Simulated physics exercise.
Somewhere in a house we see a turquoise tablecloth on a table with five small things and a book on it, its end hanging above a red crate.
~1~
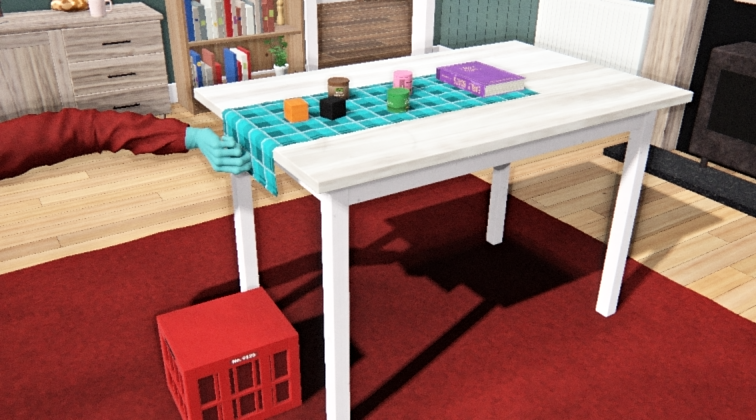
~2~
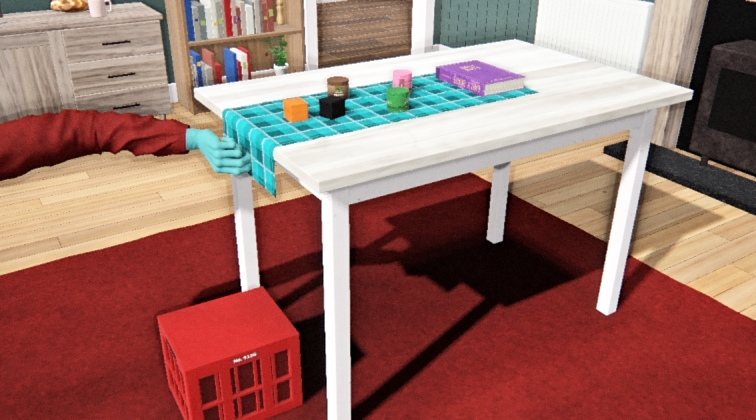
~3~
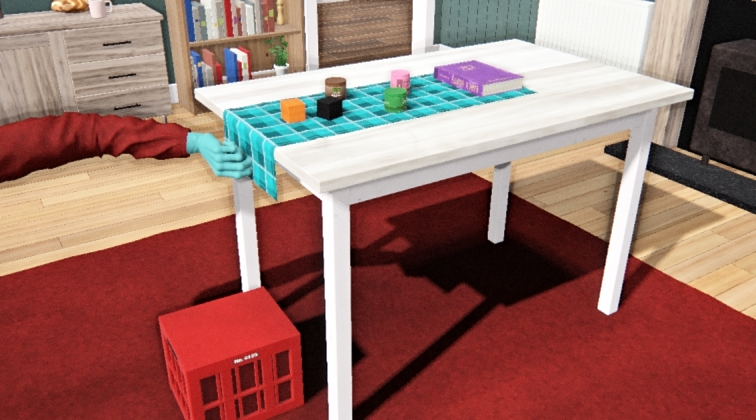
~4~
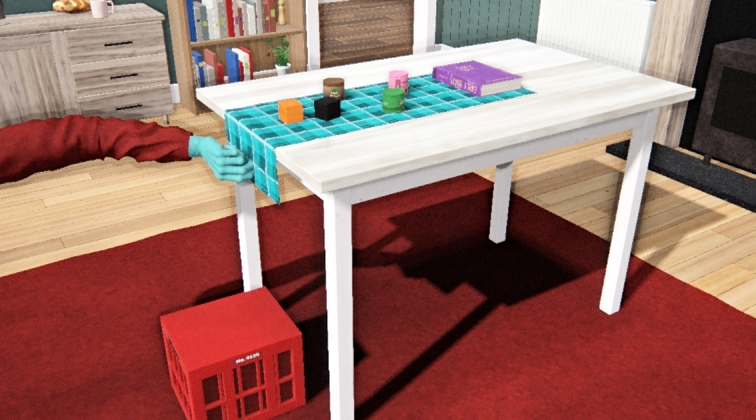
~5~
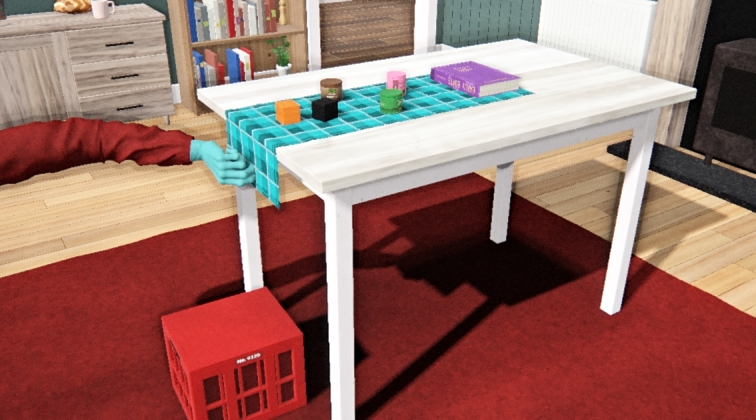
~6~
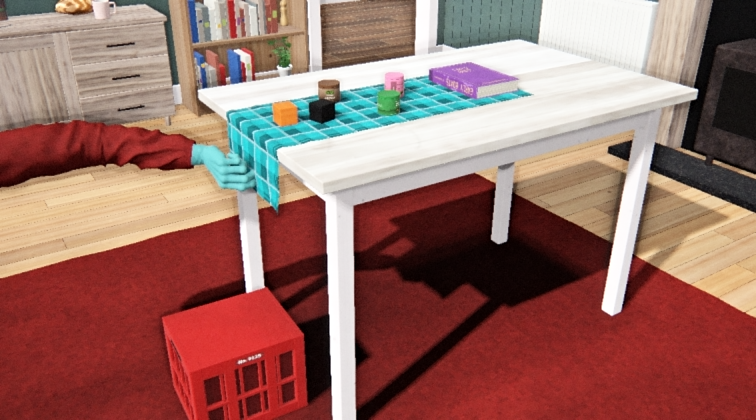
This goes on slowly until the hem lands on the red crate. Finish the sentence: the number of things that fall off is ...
... four.
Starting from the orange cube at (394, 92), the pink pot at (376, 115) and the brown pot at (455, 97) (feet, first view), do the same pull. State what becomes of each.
Of these three, the orange cube rides it out, the pink pot takes a tumble, the brown pot rides it out.
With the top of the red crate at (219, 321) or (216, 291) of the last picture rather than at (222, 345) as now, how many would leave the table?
Numbers: 3; 2.
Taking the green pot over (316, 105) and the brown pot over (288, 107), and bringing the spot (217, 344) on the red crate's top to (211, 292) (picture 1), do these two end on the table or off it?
The green pot comes down, the brown pot falls.
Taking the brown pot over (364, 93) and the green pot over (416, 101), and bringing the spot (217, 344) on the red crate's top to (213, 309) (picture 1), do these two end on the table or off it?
So the brown pot stays there, and the green pot stays there.
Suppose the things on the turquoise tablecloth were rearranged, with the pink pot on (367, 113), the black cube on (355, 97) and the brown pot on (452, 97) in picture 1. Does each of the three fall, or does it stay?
Pink pot: Goes. Black cube: Goes. Brown pot: Stays.
Soon after, hem near (257, 230); orange cube gone.
Then, hem near (259, 280); orange cube and black cube gone.
Further on, hem on the crate; orange cube, black cube, brown pot and green pot gone.
At rest, hem on the crate; orange cube, black cube, brown pot and green pot gone. The answer is four.
